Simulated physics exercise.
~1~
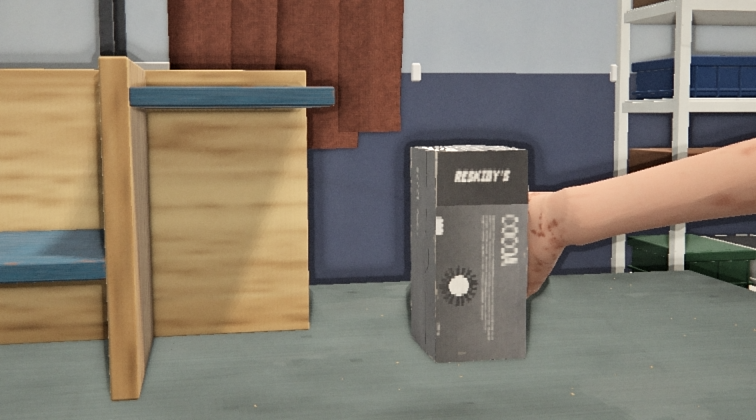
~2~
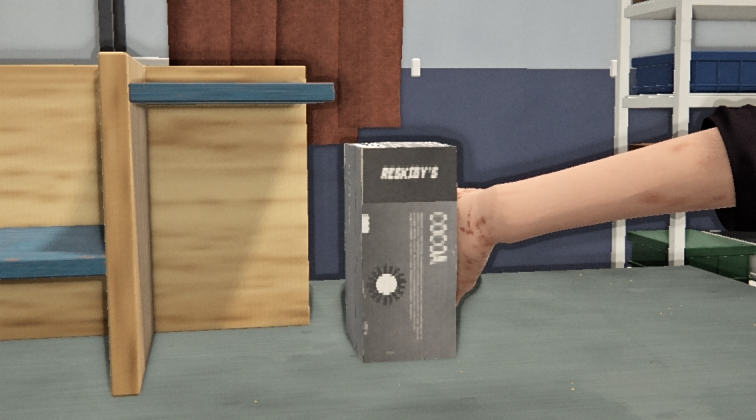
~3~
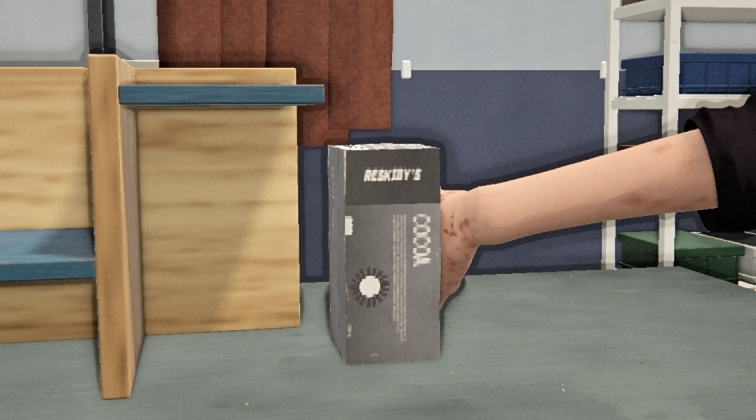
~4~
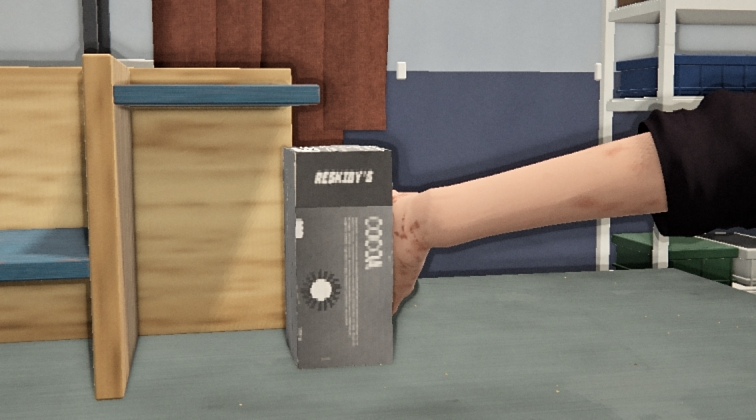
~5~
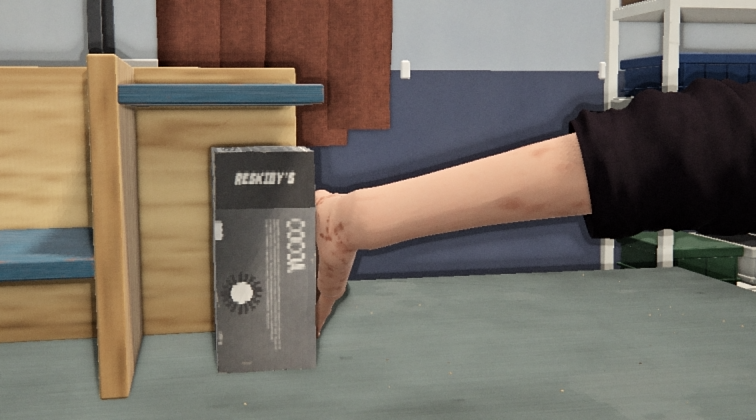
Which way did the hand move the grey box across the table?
The hand moved the grey box to the left, toward the wooden unit with the blue shelf.
